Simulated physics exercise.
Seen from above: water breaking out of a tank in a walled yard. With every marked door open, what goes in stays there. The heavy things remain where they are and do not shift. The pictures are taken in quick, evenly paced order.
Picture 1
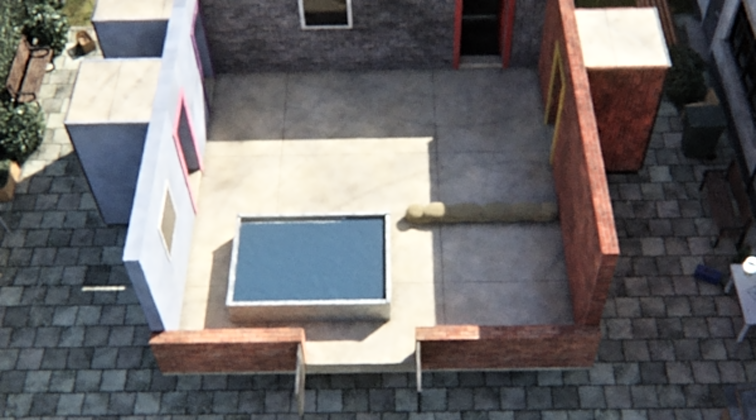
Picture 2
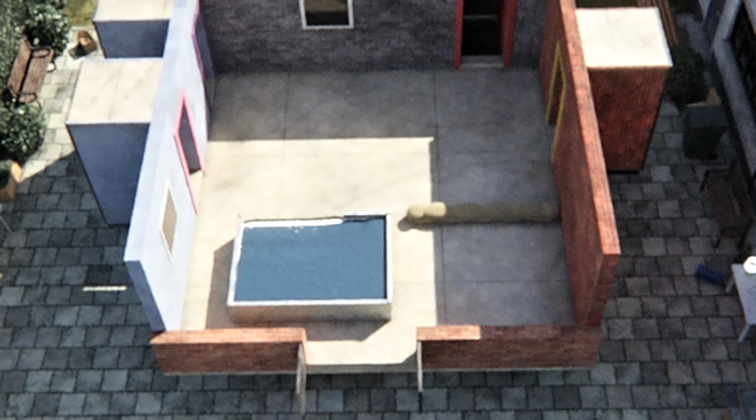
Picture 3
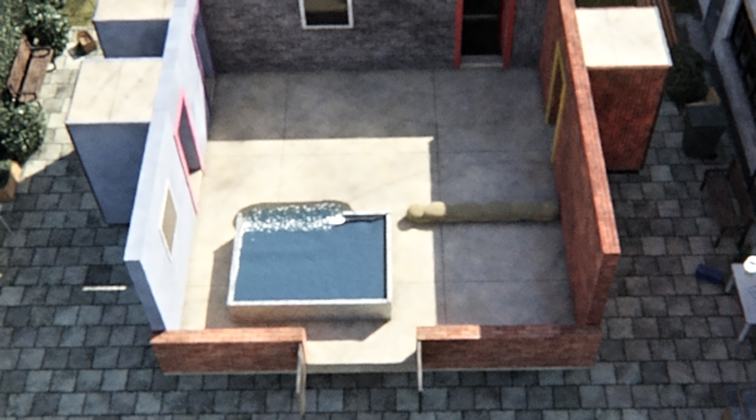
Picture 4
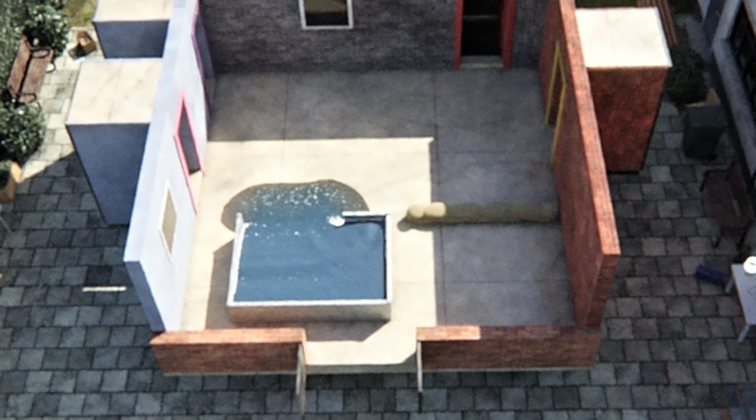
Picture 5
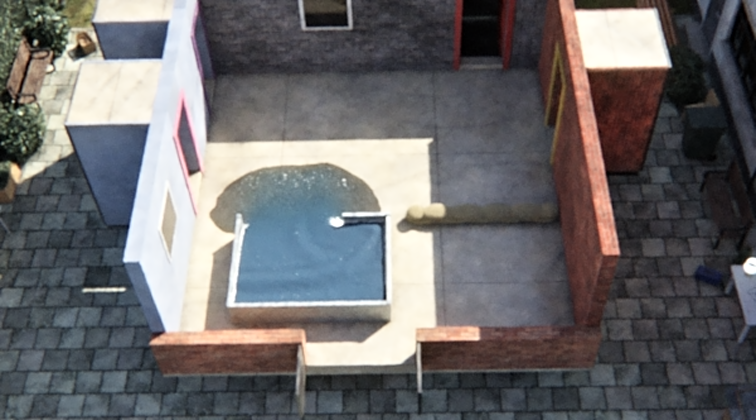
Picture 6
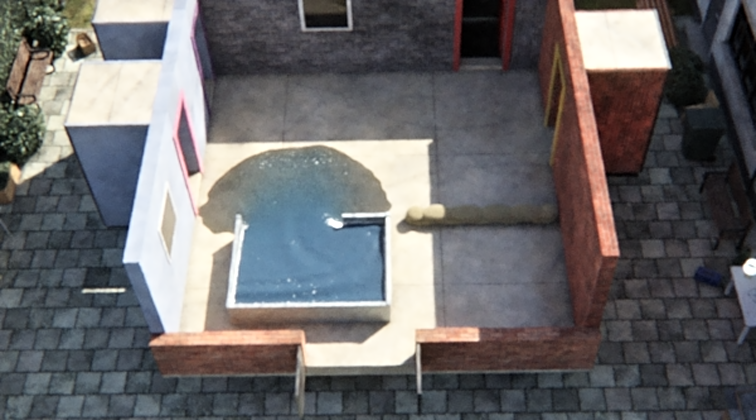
At first, still blue water fills an open tank in a walled yard seen from above. Then the tank's far side opens and foaming water breaks out through the gap. The water spreads over the pale floor in a widening rounded pool, reaching farther back and to both sides.
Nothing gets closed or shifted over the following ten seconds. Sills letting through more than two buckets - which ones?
In the end most likely the pink door gets two buckets or less. Most likely the yellow door gets too much water. Most likely the purple door gets too much water. Most likely the red door gets two buckets or less.
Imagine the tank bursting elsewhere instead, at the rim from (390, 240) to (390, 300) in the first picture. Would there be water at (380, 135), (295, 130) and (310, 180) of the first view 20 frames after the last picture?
Following the listed order, the three come out not reached, not reached and not reached.
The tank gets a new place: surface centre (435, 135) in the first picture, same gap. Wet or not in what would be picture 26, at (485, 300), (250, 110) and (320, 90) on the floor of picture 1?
One after the other: Untouched, reached, reached.
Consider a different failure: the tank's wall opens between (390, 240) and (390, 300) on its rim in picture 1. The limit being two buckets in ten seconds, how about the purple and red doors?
Taking them in turn, purple ends up below and red ends up below.
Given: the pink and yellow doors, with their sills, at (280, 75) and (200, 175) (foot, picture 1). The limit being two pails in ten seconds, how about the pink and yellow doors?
Result: Pink ends up above; yellow ends up above.
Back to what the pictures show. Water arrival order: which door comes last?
My answer: The one in yellow.
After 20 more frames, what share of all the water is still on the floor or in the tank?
I make it around 98 per cent.
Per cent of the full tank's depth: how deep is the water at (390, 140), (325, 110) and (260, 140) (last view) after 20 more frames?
First 2, next 8, last 10 in a hundred.
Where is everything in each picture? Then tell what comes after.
The first frame shows still water in the open tank at (311, 259).
In the second frame, the front is at a hidden place, out from the gap on the open tank's far side.
In the third frame, the front is at a hidden place, out from the gap on the open tank's far side.
In the fourth frame, water pours out on the open tank's far side and has run to (237, 200).
In the fifth frame, the front is at (331, 168), out from the gap on the open tank's far side.
In the sixth frame, the front is at (325, 150), out from the gap on the open tank's far side.
A moment on, water covers 30 % of the floor; the pink door wet at the sill, nothing in, the yellow door not reached, the purple door not reached, the red door not reached.
Next, water covers 35 % of the floor; the pink door wet at the sill, nothing in, the yellow door not reached, the purple door wet at the sill, nothing in, the red door not reached.
Then, water covers 40 % of the floor; the pink door under two buckets in, the yellow door not reached, the purple door over two buckets in, the red door wet at the sill, nothing in.
Later, water covers 55 % of the floor; the pink door under two buckets in, the yellow door wet at the sill, nothing in, the purple door far over two buckets in, the red door wet at the sill, nothing in.
In the end, water covers 70 % of the floor; the pink door under two buckets in, the yellow door over two buckets in, the purple door far over two buckets in, the red door wet at the sill, nothing in.
